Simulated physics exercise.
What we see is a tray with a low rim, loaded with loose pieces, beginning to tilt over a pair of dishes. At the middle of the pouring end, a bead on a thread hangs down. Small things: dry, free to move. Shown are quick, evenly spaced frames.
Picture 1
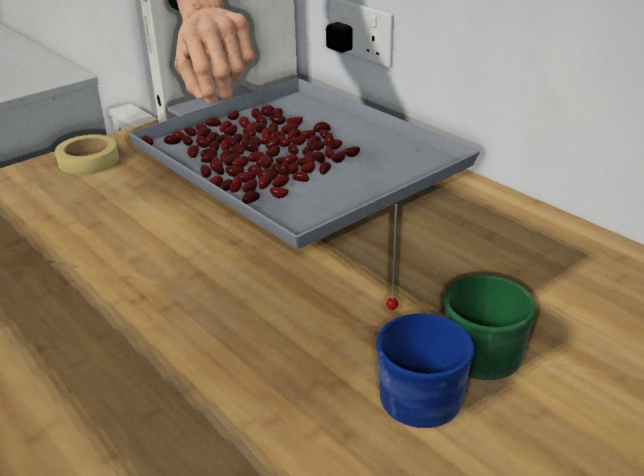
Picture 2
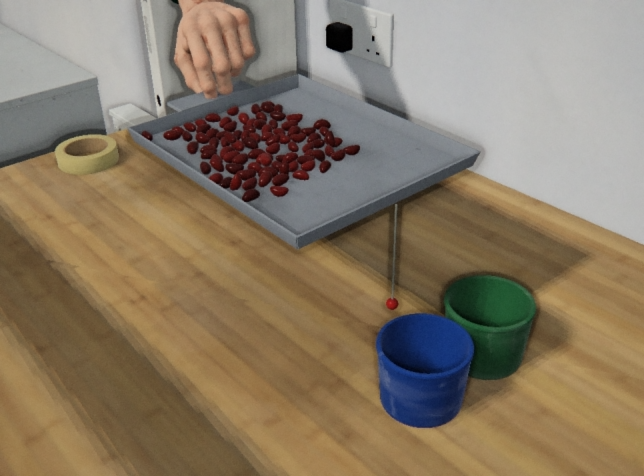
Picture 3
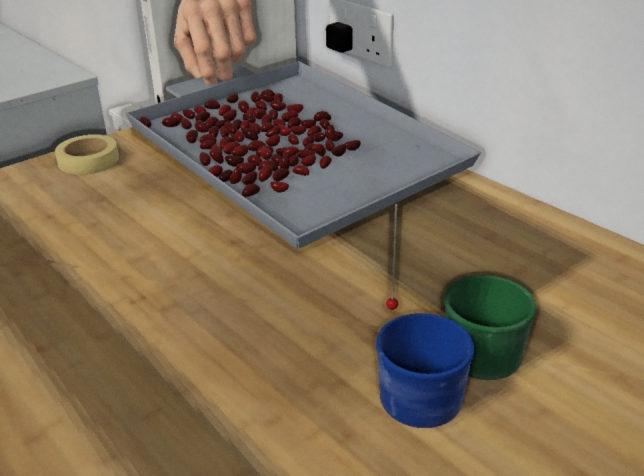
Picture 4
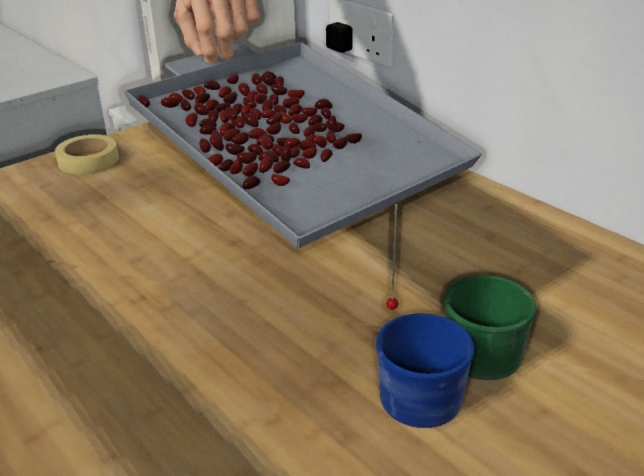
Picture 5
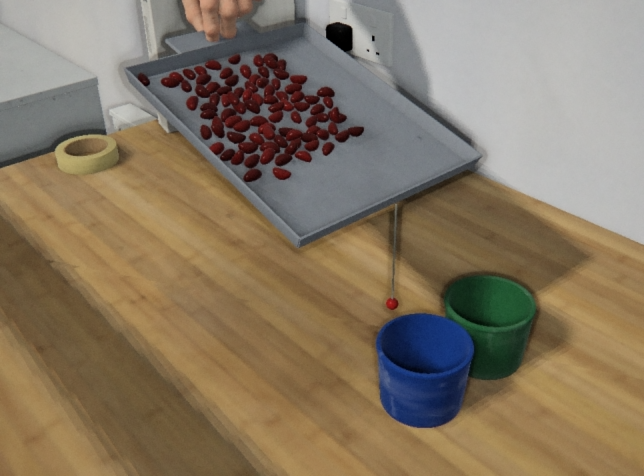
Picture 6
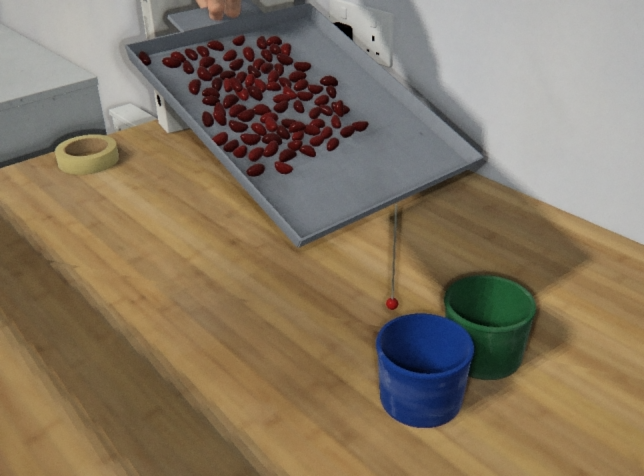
To begin with, a grey tray of dark red beans sits nearly level above a wooden worktop, a hand at its far end and a red bead hanging near blue and green dishes. The far end then rises, steepening the tray clearly, while the beans stay spread in place on it.
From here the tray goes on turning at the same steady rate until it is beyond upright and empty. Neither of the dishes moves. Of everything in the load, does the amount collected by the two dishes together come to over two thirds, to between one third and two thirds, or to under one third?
Most likely the dishes are going to collect a middle share, one to two thirds of the load.
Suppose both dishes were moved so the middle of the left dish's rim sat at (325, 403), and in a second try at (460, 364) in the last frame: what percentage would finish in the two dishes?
The first try gives 50 per cent, the second 30 per cent.
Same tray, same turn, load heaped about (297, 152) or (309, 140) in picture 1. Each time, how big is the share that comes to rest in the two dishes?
That would be 70 per cent, and then 60 per cent.
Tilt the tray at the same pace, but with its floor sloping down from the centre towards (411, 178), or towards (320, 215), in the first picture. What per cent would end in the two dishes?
About 60 and 0 percent.
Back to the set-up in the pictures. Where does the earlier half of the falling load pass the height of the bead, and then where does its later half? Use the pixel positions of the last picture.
About (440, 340), and after that about (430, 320).
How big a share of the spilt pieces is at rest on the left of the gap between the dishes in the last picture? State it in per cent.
About 50 percent.
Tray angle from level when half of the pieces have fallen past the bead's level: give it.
That would be about 85 degrees from level.
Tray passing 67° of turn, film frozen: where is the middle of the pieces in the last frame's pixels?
Roughly (398, 199).
Soon, tray tipped steeply; about two thirds on the tray; a stray few in the left dish; a stray few in the right dish; a stray few outside both; about a quarter in the air.
A while on, tray tipped past a quarter turn; about a quarter on the tray; about a quarter in the left dish; a small part in the right dish; about a third outside both; a small part in the air.
Towards the end, tray tipped past a quarter turn; about a third in the left dish; about a quarter in the right dish; about half outside both.
Finally, tray tipped past a quarter turn; about a third in the left dish; about a quarter in the right dish; about half outside both.
